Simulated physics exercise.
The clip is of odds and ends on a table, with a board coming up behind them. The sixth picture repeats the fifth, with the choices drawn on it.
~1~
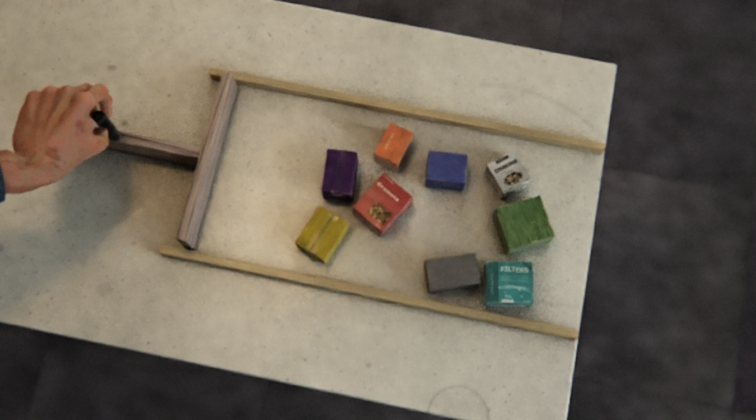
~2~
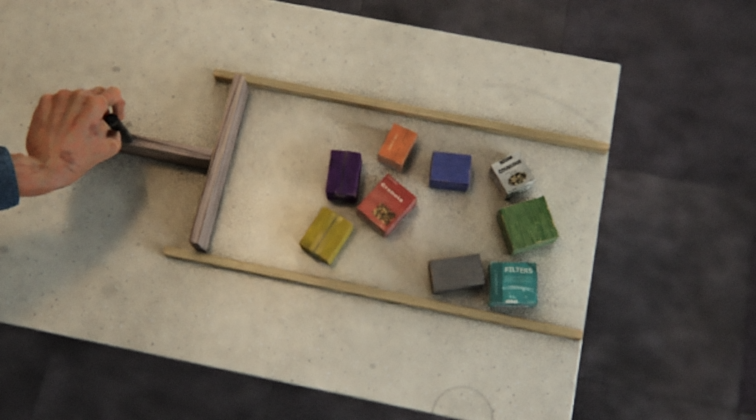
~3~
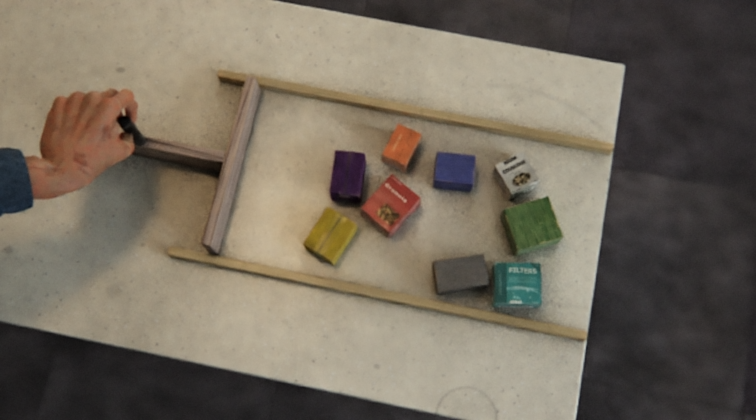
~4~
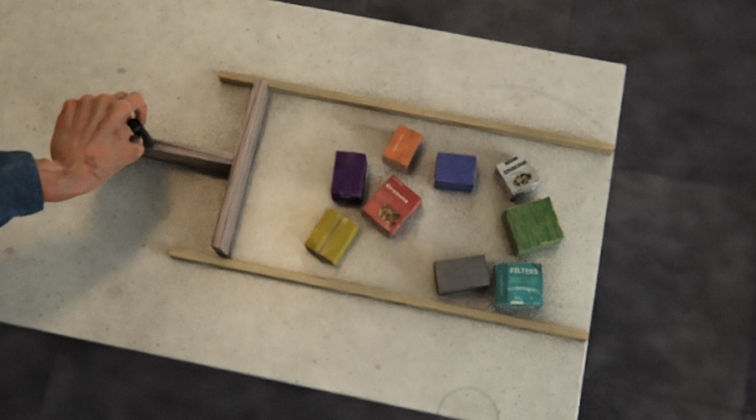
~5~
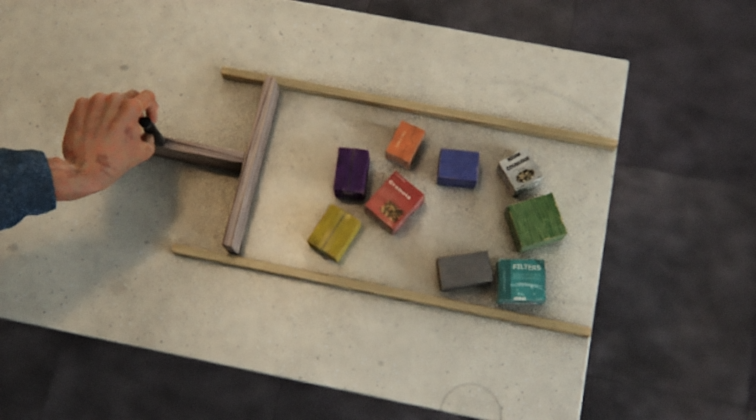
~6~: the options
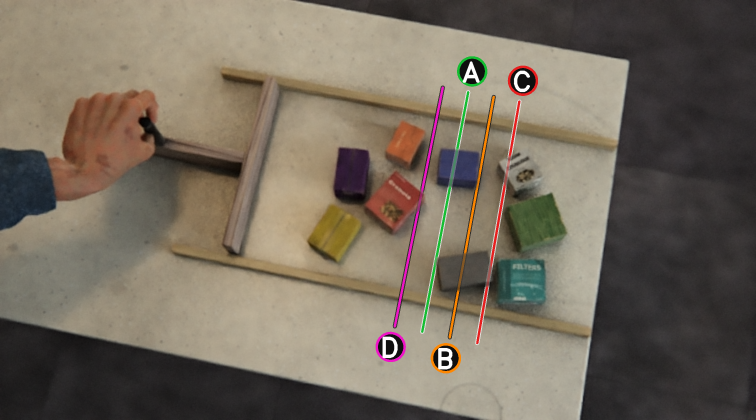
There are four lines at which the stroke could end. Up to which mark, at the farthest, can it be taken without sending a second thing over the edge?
No second one falls up to C.
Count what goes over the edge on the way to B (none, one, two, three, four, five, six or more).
By then, none.
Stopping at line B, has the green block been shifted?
By then, yes.
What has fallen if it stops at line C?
The turquoise box goes over.
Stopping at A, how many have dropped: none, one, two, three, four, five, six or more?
The count is none.
On the marked copy, A at (446, 207); B at (473, 212); C at (499, 218); D at (420, 202).
Taking C. A third of the way, board (338, 176); yellow box (351, 235); purple box (361, 176).
Two thirds of the way, board (428, 193); turquoise box (531, 284); white packet (528, 174).
When it is over, board (499, 207); turquoise box over the edge; green block (596, 239); one fallen.
As for the rest, A is within the limit but short; B is within the limit but short; D is within the limit but short.
